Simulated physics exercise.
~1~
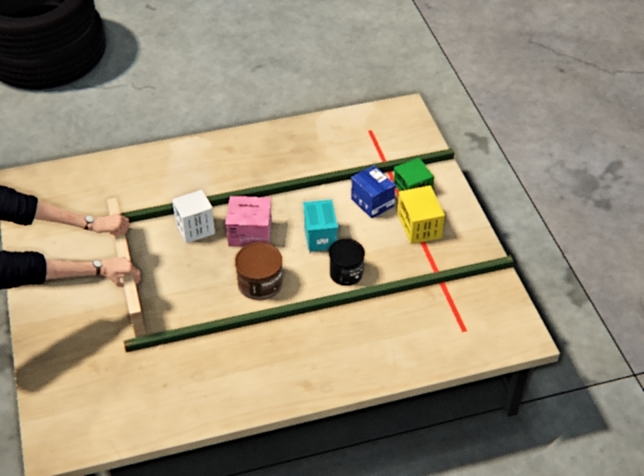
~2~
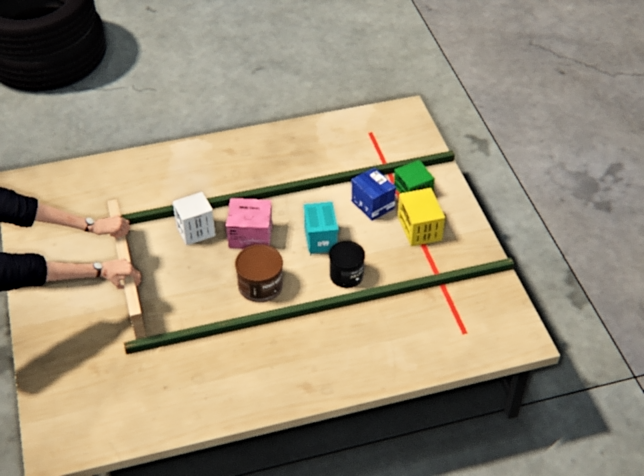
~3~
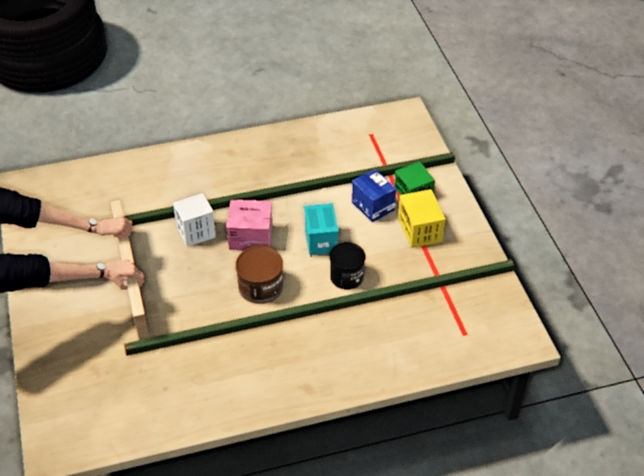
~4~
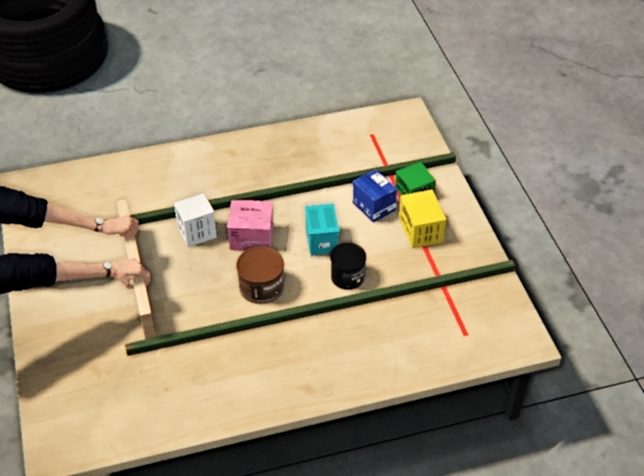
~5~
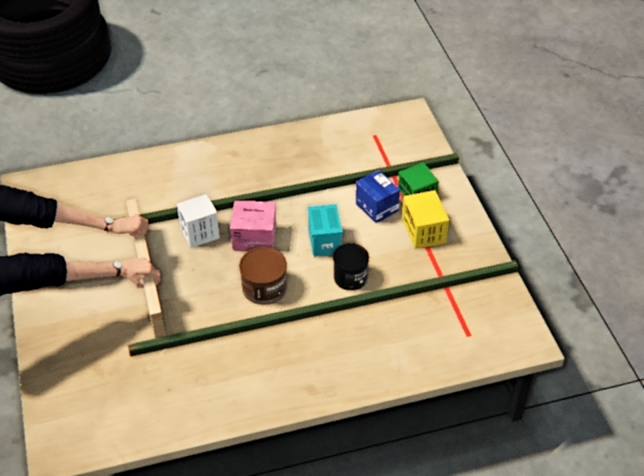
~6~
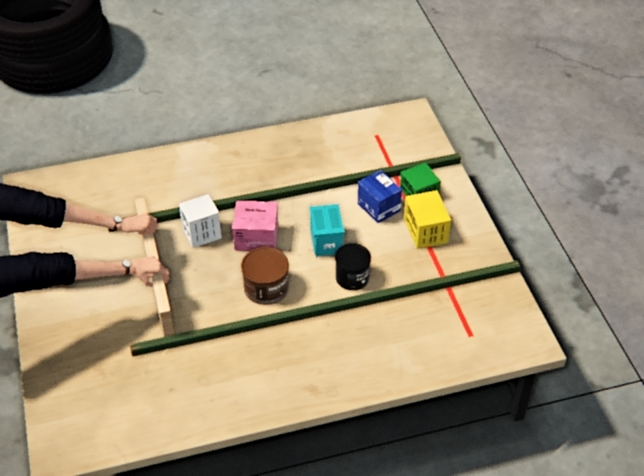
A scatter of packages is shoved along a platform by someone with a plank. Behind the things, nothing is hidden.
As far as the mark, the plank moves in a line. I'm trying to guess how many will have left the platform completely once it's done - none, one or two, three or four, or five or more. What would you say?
I would say one or two leave it.
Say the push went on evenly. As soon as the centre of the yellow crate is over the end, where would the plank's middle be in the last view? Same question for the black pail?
The middle is at (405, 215) when it's the yellow crate, and at (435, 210) when it's the black pail.
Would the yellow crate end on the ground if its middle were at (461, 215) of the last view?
Observed: The yellow crate does not remain.
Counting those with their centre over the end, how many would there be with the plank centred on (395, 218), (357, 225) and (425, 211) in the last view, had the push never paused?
It would be 0, 0 and 2.
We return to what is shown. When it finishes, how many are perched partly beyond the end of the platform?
The count is 1.
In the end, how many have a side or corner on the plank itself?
It touches 3.
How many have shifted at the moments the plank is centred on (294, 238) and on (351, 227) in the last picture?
One spot: 5. Other spot: 7.
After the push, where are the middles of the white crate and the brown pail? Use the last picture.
Answer: First (419, 178), after that (454, 237).
A little later, none off yet; green crate at rest near (420, 185); yellow crate at rest near (427, 220); blue parcel at rest near (379, 197).
Next, none off yet; green crate at rest near (420, 185); yellow crate shifted a little near (432, 218); blue parcel moving near (381, 196).
When it is over, the number that fall off is one or two; down, yellow crate and green crate.
